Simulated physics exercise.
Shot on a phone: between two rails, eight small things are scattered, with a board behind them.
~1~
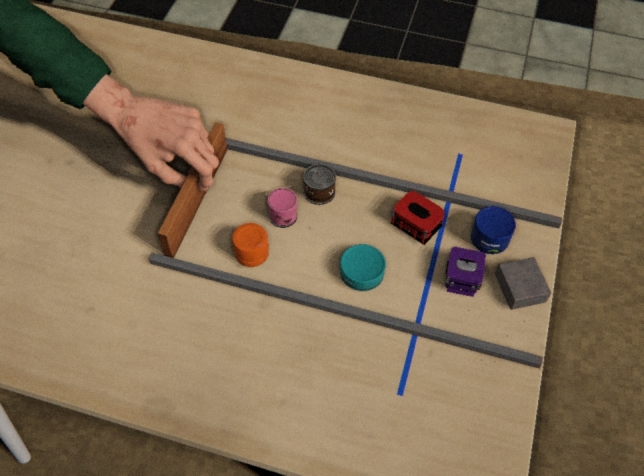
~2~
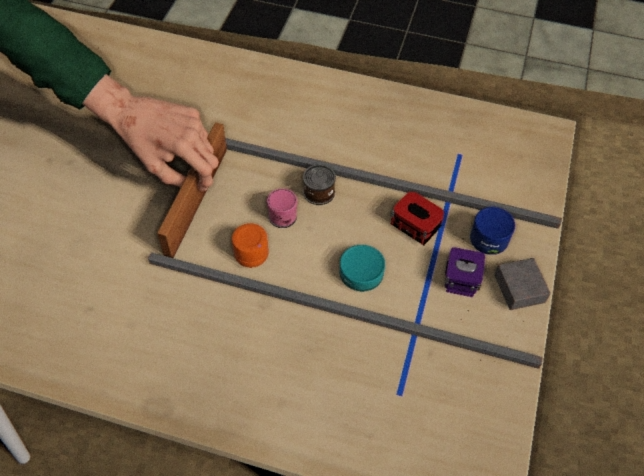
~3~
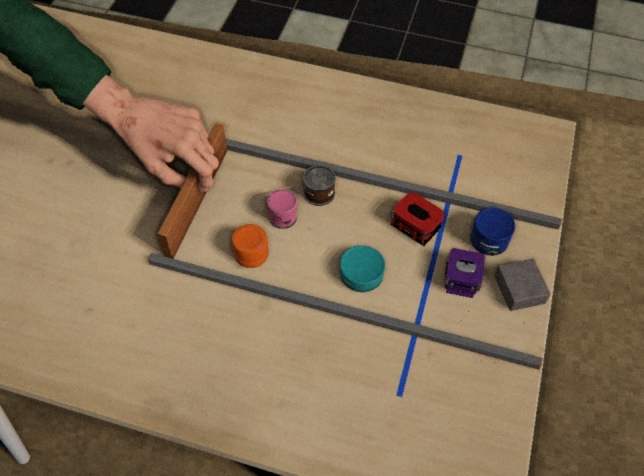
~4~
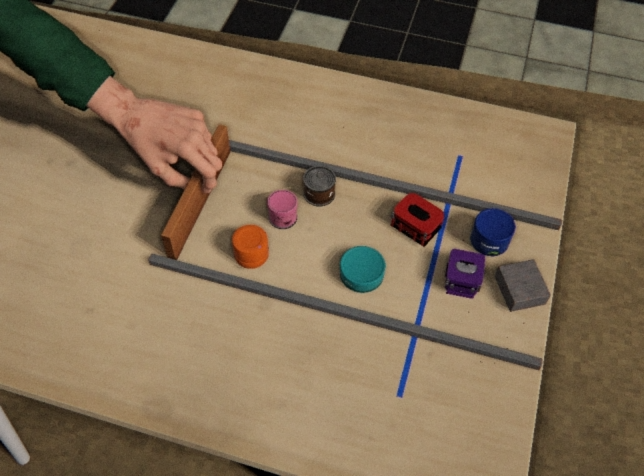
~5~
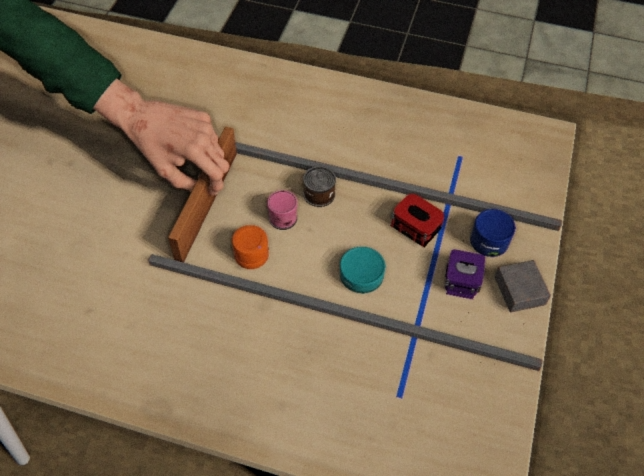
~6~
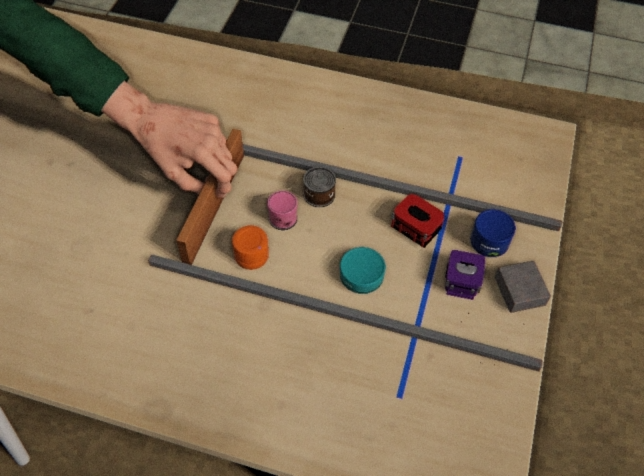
A hand in a green sleeve holds a wooden board upright between two grey rails, keeping almost still at first, then slides it slightly to the right toward the scattered small containers and blocks, which stay in place.
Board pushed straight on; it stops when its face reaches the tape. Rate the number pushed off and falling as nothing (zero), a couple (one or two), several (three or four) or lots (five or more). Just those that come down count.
It is nothing.
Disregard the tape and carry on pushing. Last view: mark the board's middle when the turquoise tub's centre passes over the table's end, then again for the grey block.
At (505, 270) for the turquoise tub; at (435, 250) for the grey block.
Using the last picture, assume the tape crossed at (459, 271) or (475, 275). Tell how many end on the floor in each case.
The first gives 1 and the second gives 1.
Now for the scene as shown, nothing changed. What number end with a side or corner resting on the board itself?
Number in contact with it: 3.
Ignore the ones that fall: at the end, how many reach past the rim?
It would come to 1.
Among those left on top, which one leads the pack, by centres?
The grey block ends nearest.
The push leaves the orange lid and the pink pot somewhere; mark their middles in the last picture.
First (442, 302), then (451, 254).
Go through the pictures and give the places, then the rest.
Grey block (523, 283); blue tub (493, 231); purple case (464, 272); board (195, 189); tape (434, 261), in the first frame.
Blue tub (492, 231); brown tin (319, 185), in the second frame.
Purple case (464, 273); turquoise tub (362, 269), in the third frame.
Grey block (522, 285); red case (418, 219), in the fourth frame.
Blue tub (492, 233); pink pot (283, 210), in the fifth frame.
Grey block (522, 287); blue tub (492, 234); purple case (464, 275); board (212, 195); tape (433, 264), in the sixth frame.
Soon after, none off yet; grey block at rest near (522, 287); blue tub at rest near (492, 234); purple case at rest near (464, 275).
At rest, the number that fall off is zero.
